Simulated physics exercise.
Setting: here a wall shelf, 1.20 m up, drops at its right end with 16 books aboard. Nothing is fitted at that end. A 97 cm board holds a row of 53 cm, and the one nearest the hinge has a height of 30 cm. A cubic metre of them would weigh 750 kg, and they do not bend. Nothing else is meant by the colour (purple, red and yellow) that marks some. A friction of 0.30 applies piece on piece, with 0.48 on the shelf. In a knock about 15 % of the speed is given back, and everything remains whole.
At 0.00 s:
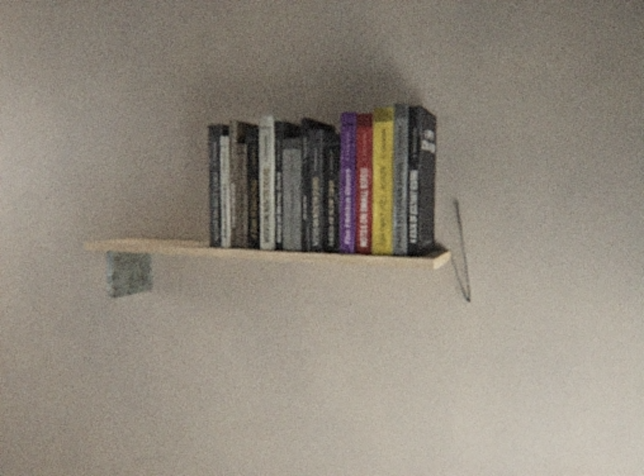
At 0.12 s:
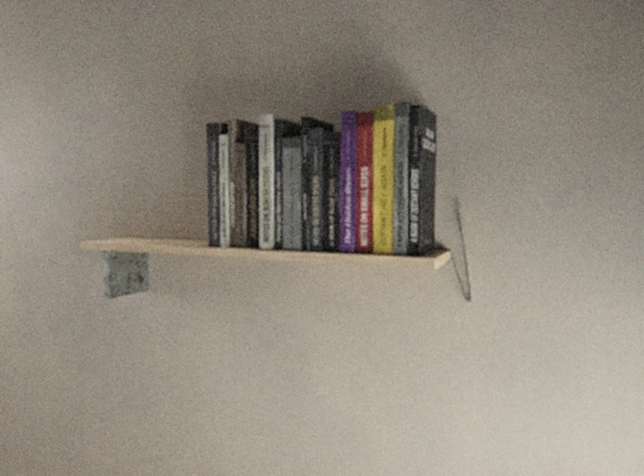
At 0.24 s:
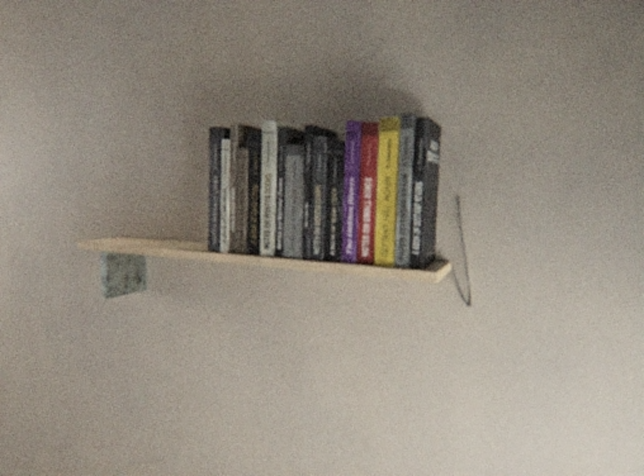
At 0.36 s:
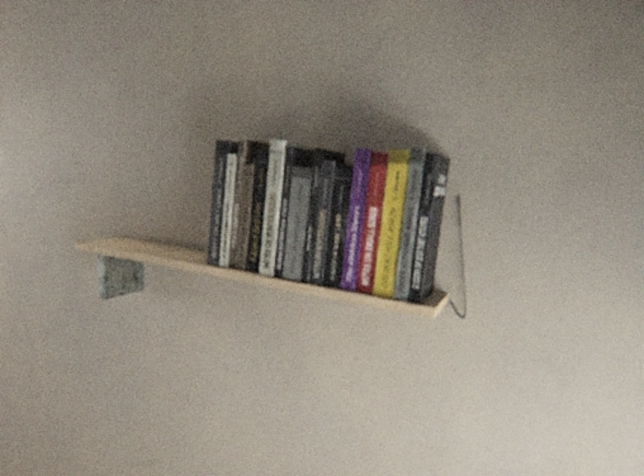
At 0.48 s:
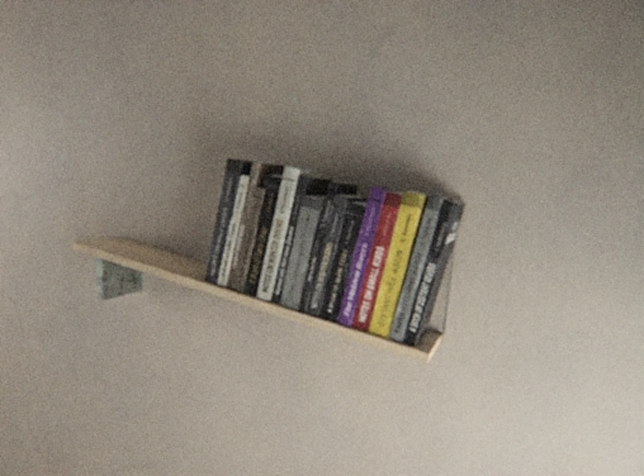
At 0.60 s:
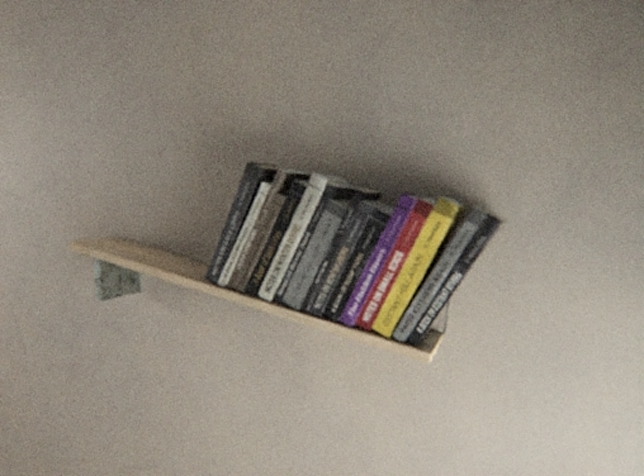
Wall shelf dropping at its right end, sloping down as its row of dark, purple, red and yellow books leans over rightward.
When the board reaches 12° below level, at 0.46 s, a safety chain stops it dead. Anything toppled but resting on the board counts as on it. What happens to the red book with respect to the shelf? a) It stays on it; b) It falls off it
b.
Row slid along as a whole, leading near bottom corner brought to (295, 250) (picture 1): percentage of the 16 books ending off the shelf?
The share would be 0 %.
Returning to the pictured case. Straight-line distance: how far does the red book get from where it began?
About 135 cm.
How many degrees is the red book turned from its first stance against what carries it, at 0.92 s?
It sits at about 60 degrees.
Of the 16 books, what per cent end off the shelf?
My estimate is roughly 30 per cent.
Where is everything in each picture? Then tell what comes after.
In the first picture (pixels give the middle of a visible side; the camera moves round a little; leans and shifts are taken against what carries them), shelf's free end (420, 264) slope 0°; red book (364, 185); yellow book (383, 183); purple book (348, 184); none has stirred.
Shelf's free end (421, 263) slope 0°; red book (365, 184), in the second picture.
Shelf's free end (422, 276) slope 2°; red book (368, 194), in the third picture.
Shelf's free end (420, 311) slope 6°; red book (372, 224), in the fourth picture.
Shelf's free end (414, 355) slope 12°; red book (377, 263); steepest lean 3°, the book at (429, 275); movement in 2 of them, in the fifth picture.
Shelf's free end (416, 355) slope 12°; red book (393, 267) 14° from how it stood; yellow book (414, 269) 14° from how it stood; purple book (376, 262) 14° from how it stood; steepest lean 20°, the book at (452, 283); movement in 16 of them, in the sixth picture.
After 0.72 s, none of the 16 books off the shelf, 16 disturbed; red book 32° from how it stood; yellow book 33° from how it stood.
After 0.92 s, 2 of the 16 books off the shelf; red book on its side; yellow book on its side.
After 1.18 s, 4 of the 16 books off the shelf; red book upside down; yellow book upside down.
After 1.50 s, 5 of the 16 books off the shelf; red book on its side; purple book upside down.
In the end (1.8 s), 5 of the 16 books off the shelf; red book on its side; purple book on its side; yellow book on its side.
